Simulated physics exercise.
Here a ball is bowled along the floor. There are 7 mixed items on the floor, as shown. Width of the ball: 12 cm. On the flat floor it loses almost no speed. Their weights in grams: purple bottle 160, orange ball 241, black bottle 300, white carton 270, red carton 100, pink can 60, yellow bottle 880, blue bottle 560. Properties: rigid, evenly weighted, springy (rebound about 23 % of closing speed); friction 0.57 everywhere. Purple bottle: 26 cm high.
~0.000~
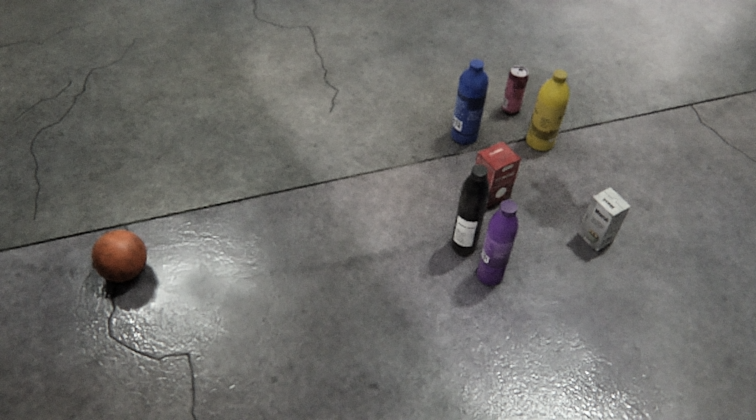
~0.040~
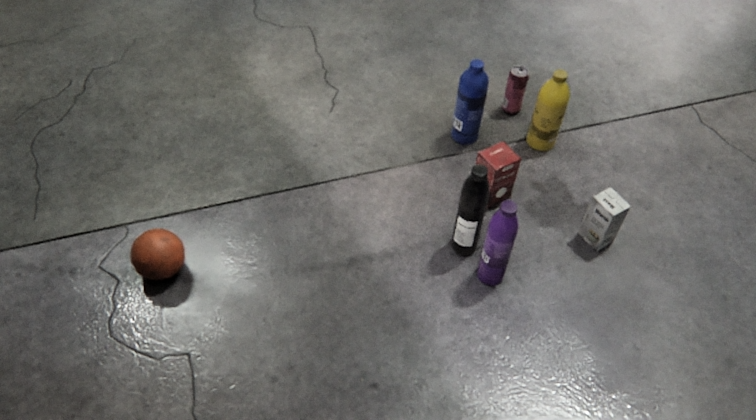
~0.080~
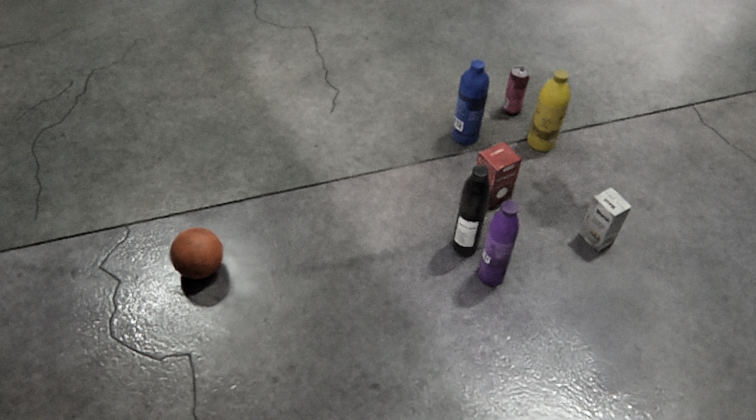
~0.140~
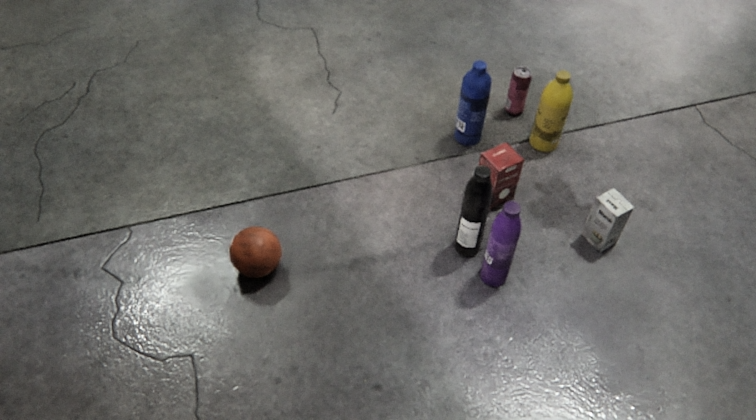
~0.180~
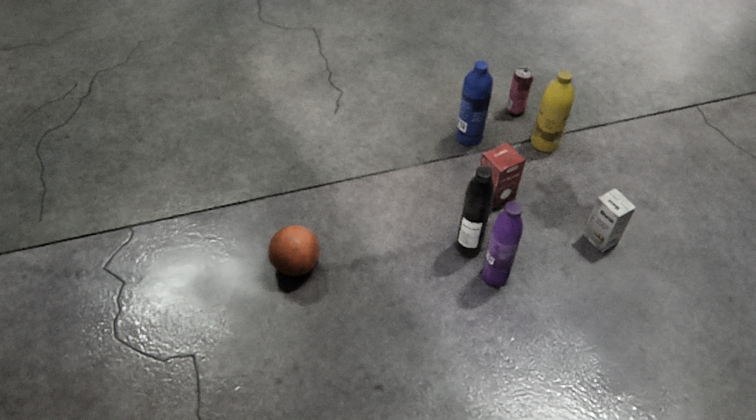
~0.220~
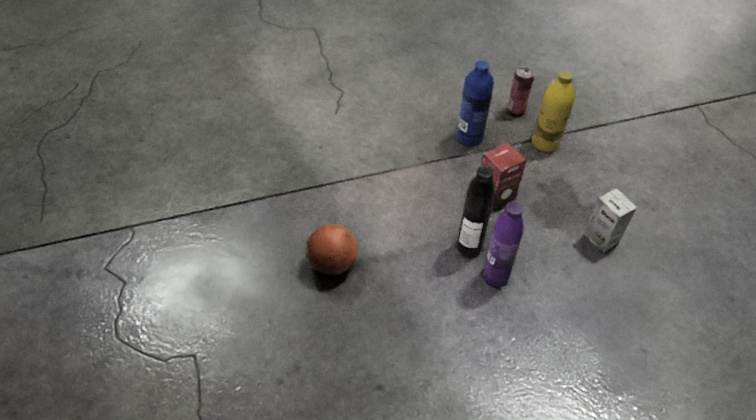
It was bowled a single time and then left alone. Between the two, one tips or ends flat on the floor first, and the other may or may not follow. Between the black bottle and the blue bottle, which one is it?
I would say the former of the pair.
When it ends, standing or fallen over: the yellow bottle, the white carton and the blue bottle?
Here's how it ends: The yellow bottle never goes down, the white carton never goes down, and the blue bottle never goes down.
By 0.42 s, 78 cm rolled; orange ball near (465, 249); black bottle 5 cm from its spot near (496, 206).
By 0.72 s, 81 cm rolled; orange ball near (480, 278); black bottle on its side near (546, 205); purple bottle tilted 48°.
By 1.52 s, 89 cm rolled; orange ball near (513, 346); black bottle on its side near (546, 207); purple bottle on its side.
By 3.02 s, 109 cm rolled; black bottle on its side near (546, 207); purple bottle on its side.
When it is over (4.0 s), lying over on the floor, purple bottle and black bottle; the other 5 within 8 cm of the start. End places, in pixels of the last picture, black bottle near (547, 208), blue bottle near (476, 103). Black bottle went at 0.60 s; blue bottle was never lost.
